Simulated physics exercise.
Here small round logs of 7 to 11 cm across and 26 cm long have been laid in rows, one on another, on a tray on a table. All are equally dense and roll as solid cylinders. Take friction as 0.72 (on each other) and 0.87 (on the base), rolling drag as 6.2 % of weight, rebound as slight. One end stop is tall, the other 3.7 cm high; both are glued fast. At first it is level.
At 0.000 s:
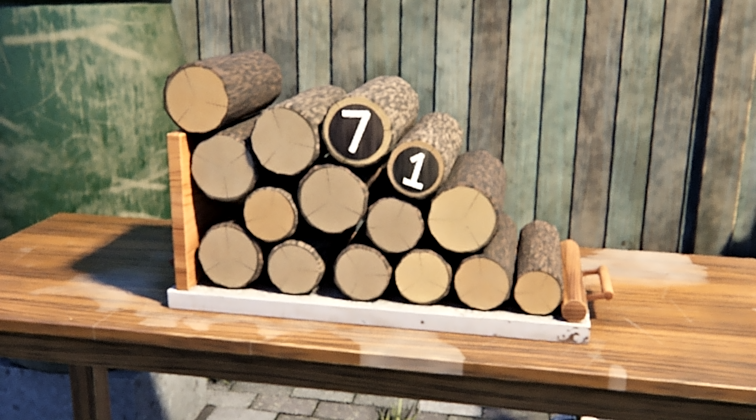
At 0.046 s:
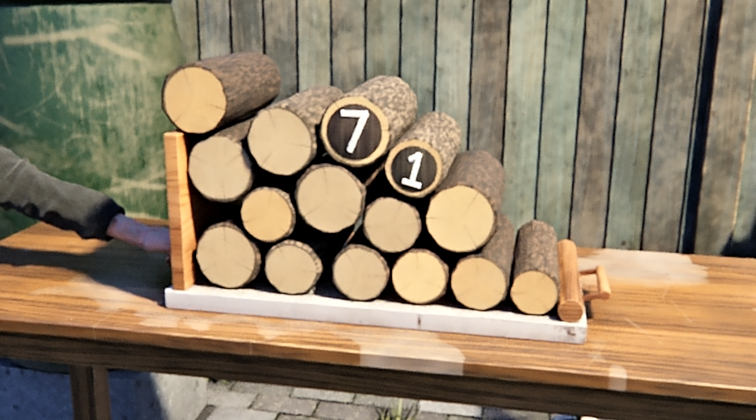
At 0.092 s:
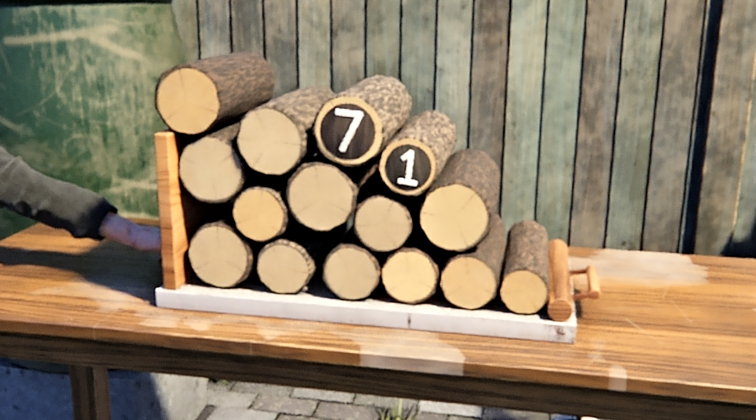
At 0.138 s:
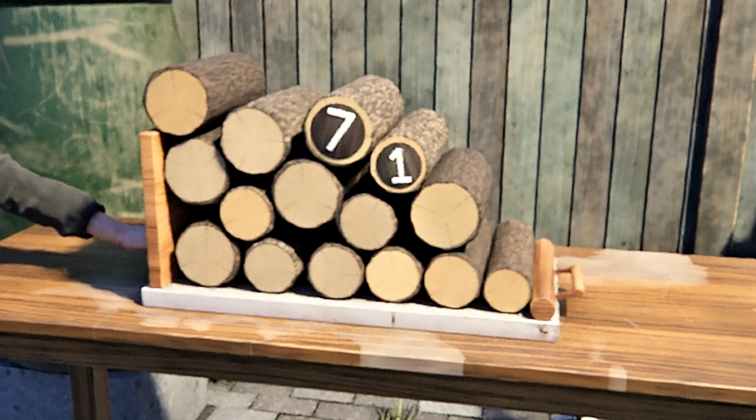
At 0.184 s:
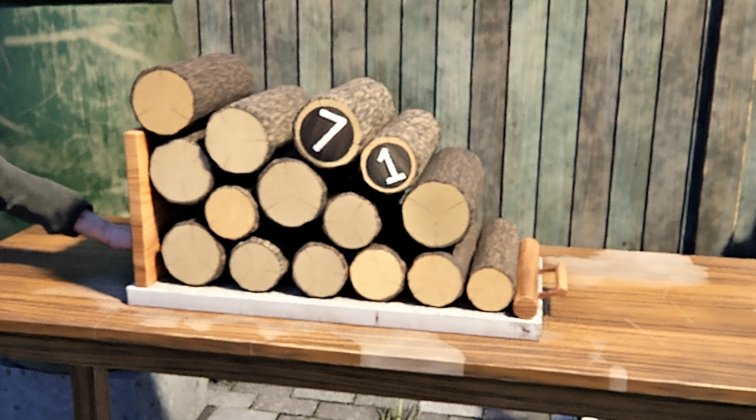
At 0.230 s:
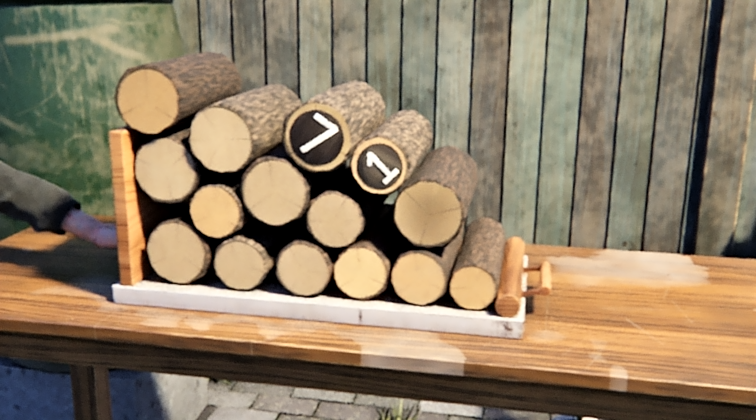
At first, a stack of cut logs, two of them numbered, rests still on a white-edged tray on a wooden table. Then an arm reaches in from the left to the tall end panel, and the tray slides a short way left while the numbered logs roll slightly, tilting their painted numbers.
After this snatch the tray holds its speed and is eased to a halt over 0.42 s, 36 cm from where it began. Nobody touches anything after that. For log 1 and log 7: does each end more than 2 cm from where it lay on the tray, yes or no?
No. 1: Yes; no. 7: Yes.
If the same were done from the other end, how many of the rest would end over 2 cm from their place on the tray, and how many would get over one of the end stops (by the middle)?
Then 0 and 0.
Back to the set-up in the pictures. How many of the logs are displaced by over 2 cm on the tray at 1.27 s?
3 by then.
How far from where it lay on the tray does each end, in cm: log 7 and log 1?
Log 7: 12, log 1: 11.
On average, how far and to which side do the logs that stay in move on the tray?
About 2 cm to the right.
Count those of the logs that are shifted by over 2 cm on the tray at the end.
In all, 3.
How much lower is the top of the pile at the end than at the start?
About 1 cm.
By 0.50 s, tray 24 cm along; 3 now displaced over 2 cm; no. 1 9 cm right and 8 cm down; no. 7 12 cm right and 4.5 cm down (moves measured on the tray).
By 0.74 s, tray 34 cm along; 3 now displaced over 2 cm; 1 over the right round bar; no. 1 8 cm right and 8 cm down; no. 7 11 cm right and 4.7 cm down.
By 1.08 s, tray 36 cm along; 3 now displaced over 2 cm; 1 over the right round bar; no. 1 8 cm right and 8 cm down; no. 7 11 cm right and 4.7 cm down.
In the end, by 1.7 s, 3 moved over 2 cm; 1 over the right round bar; no. 1 8 cm right and 8 cm down; no. 7 11 cm right and 4.7 cm down; top of the pile 35 cm high, from 35 cm.
